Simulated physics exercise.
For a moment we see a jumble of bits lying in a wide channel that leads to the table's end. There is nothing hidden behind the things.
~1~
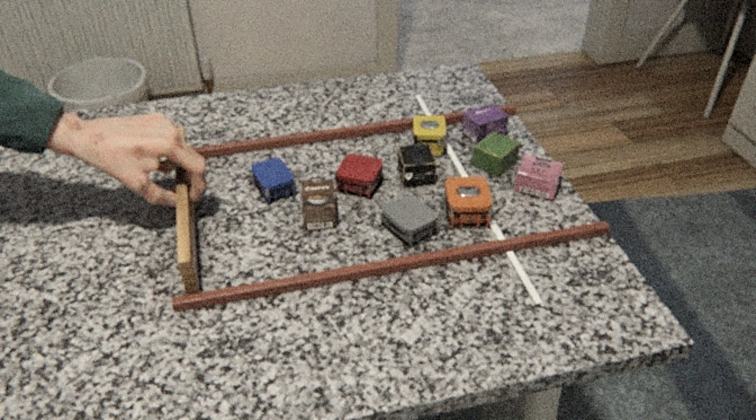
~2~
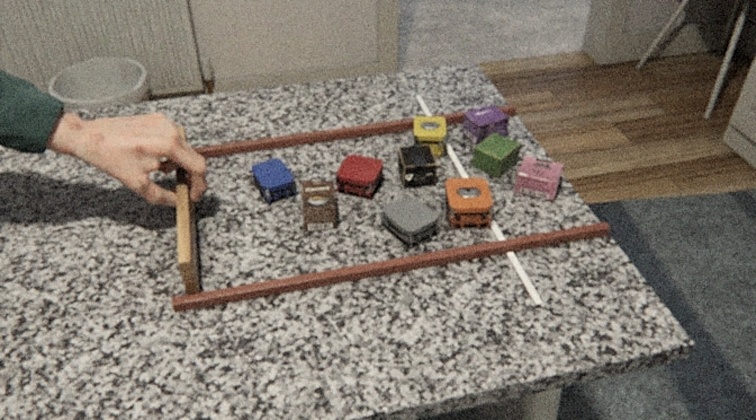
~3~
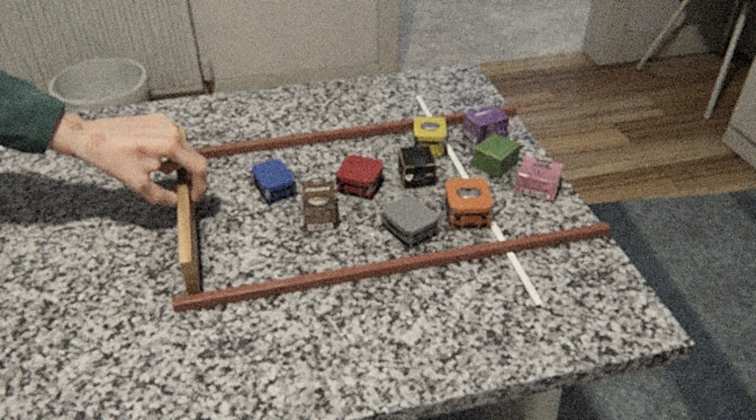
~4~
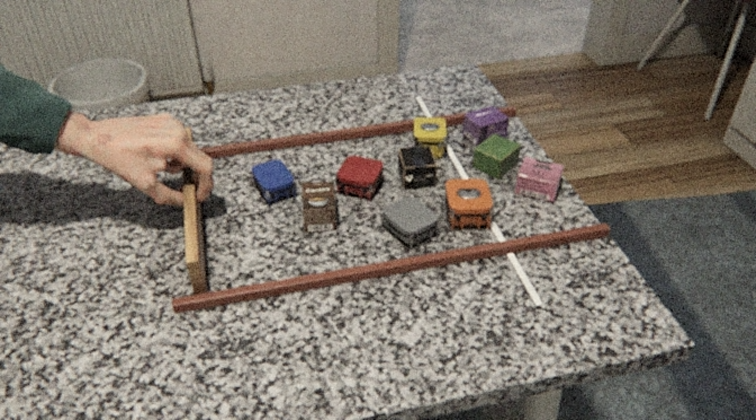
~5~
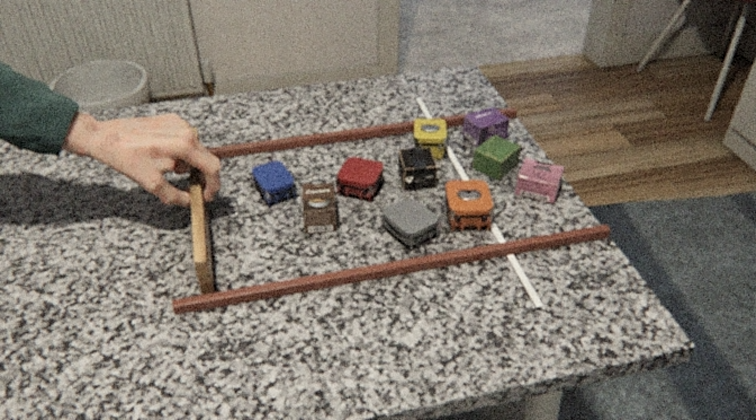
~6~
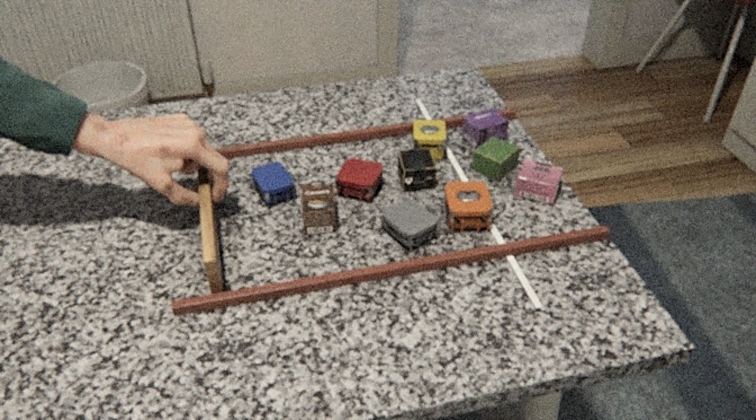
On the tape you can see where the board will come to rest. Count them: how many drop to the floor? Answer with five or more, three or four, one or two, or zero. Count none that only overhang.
The count that falls is one or two.
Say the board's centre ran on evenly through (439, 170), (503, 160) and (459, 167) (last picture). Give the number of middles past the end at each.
0, 3 and 1.
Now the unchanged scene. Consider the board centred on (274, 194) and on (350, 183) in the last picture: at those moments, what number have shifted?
First position 1; second position 4.
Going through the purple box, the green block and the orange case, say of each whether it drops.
Purple box: Still up; green block: Down; orange case: Still up.
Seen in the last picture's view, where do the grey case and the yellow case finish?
In the last picture the grey case sits at (508, 213) while the yellow case sits at (458, 133).
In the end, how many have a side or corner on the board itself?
I count 4 of them.
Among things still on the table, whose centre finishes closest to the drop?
Nearest once everything settles: Pink box.
Early on, none off yet; pink box at rest near (539, 182); purple box at rest near (485, 128); green block at rest near (496, 158).
A while later, none off yet; pink box at rest near (543, 183); purple box at rest near (485, 128); green block travelled about its own width near (537, 155).
Finally, the number that fall off is one or two; lost, green block.
